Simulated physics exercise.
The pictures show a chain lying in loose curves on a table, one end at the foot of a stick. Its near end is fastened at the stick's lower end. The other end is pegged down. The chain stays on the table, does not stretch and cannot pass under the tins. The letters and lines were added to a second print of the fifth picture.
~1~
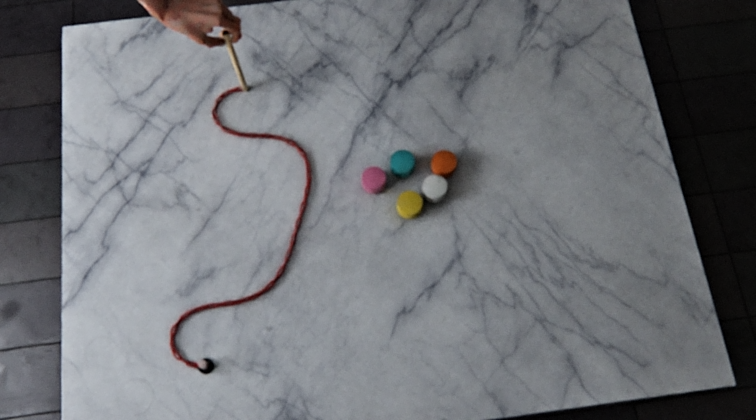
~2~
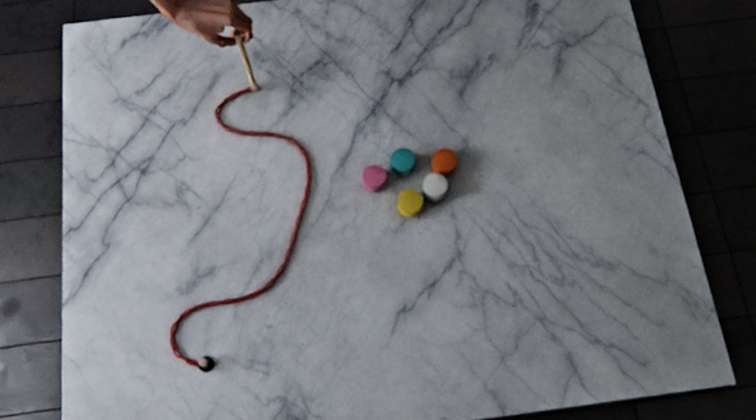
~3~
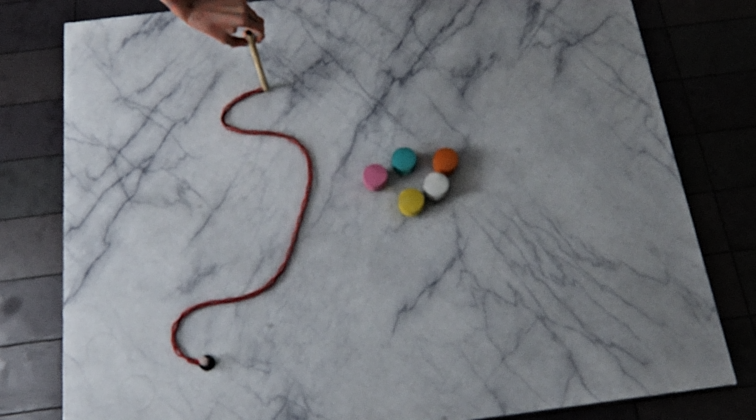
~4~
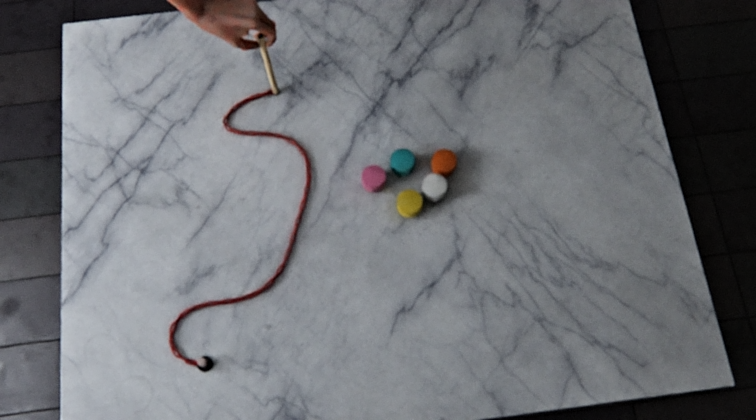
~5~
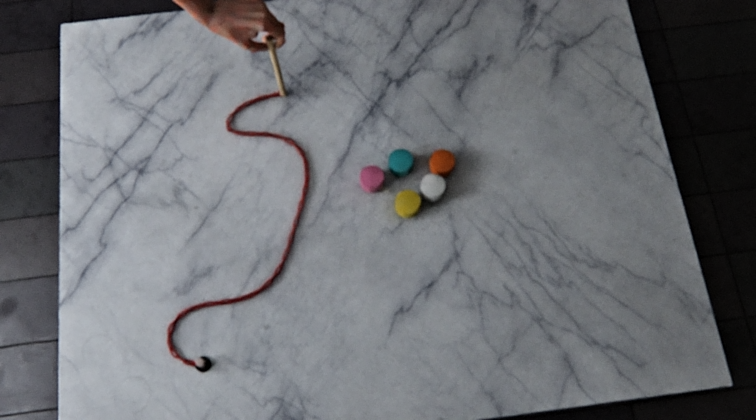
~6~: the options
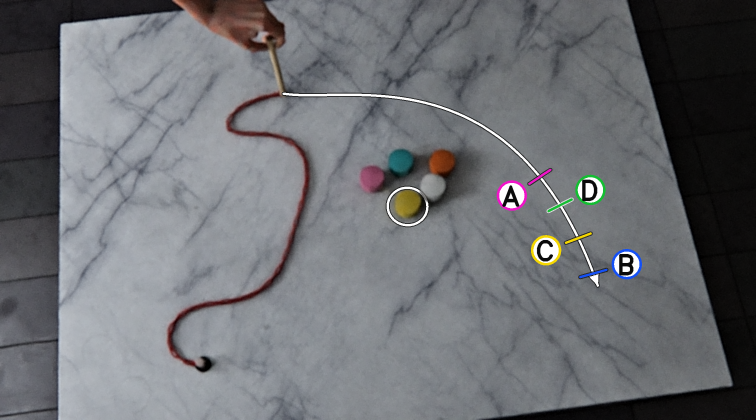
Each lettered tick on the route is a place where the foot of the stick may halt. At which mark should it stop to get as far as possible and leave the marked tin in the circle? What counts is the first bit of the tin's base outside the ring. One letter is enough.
Stop at C.
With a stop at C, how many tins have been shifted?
Four.
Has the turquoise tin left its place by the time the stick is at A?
No.
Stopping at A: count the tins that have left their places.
By then, none.
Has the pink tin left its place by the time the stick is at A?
No.
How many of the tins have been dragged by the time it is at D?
The count is none.
On the marked copy, A at (540, 177); B at (593, 273); C at (578, 238); D at (560, 205); the ring at (408, 206); the route from (284, 94) via (478, 123) to (598, 286).
With C. Early on, foot of the stick (406, 99); yellow tin (408, 204).
Further on, foot of the stick (515, 151); yellow tin (408, 204).
At the end, foot of the stick (578, 239); white tin (430, 195); yellow tin (408, 205); orange tin (445, 177); turquoise tin (410, 182); pink tin (386, 194); the yellow tin is still in its ring.
As for the rest, A is safe but short; B drags the ringed tin to (408, 222); D is safe but short.
